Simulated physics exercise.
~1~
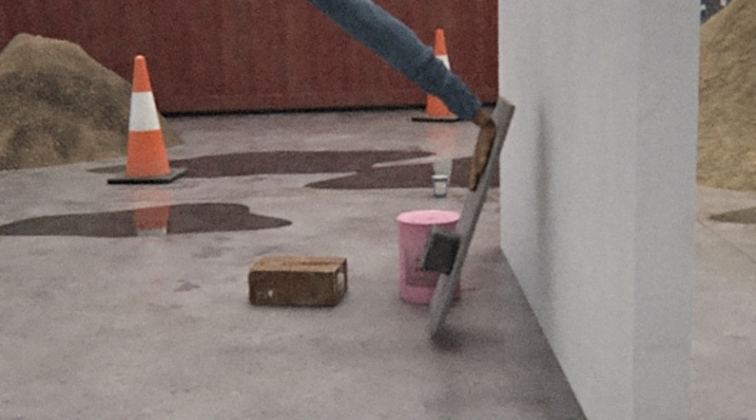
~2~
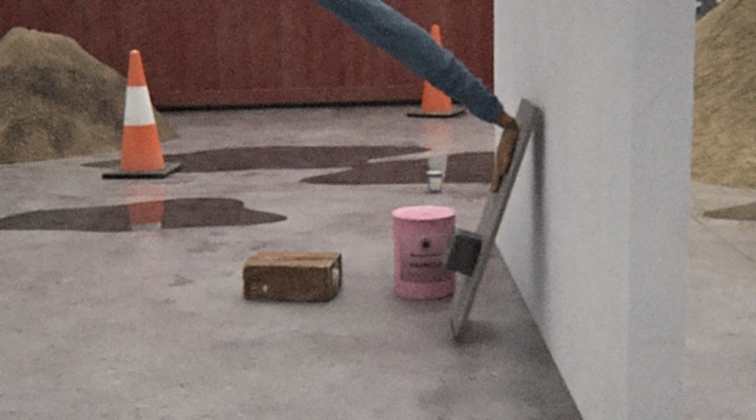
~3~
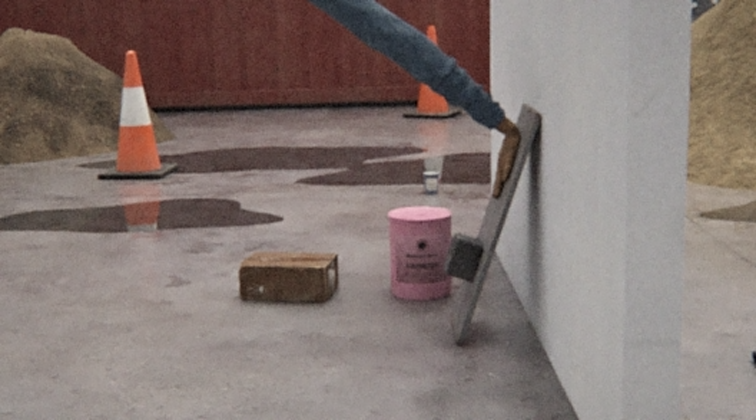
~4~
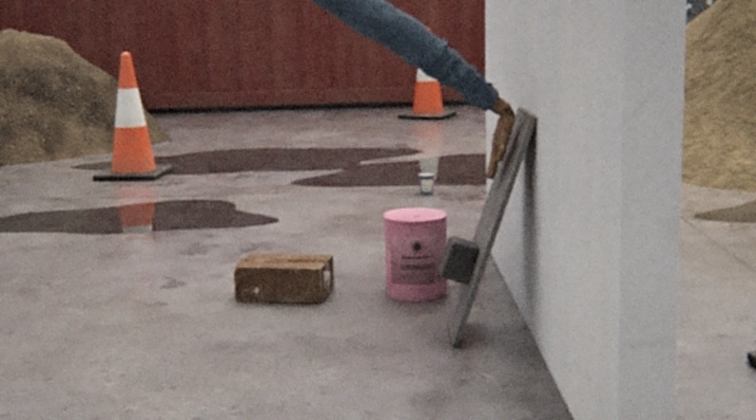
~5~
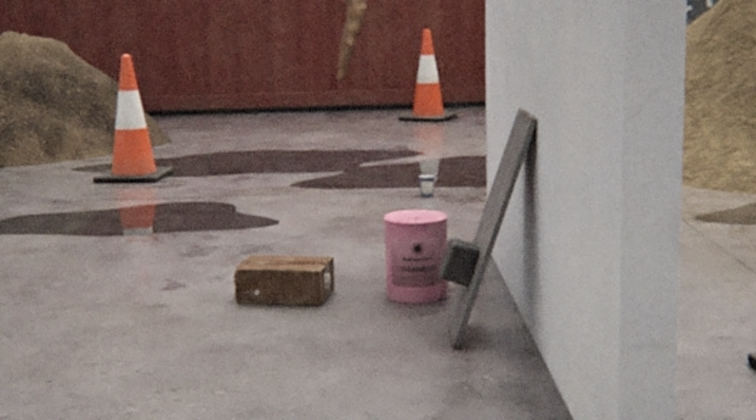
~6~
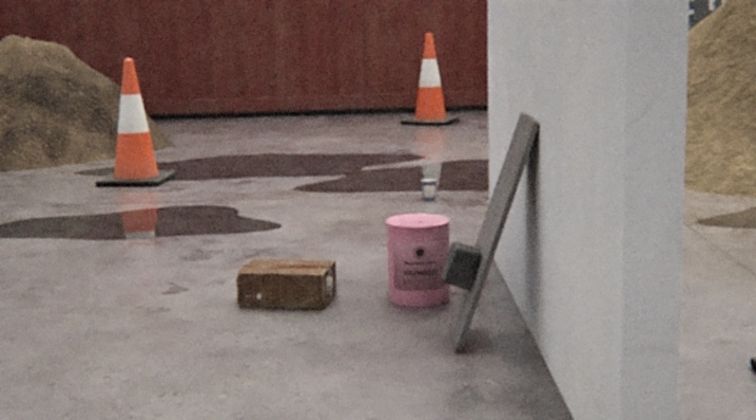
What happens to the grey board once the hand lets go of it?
It holds its place, still leaning against the wall after the hand has drawn away.
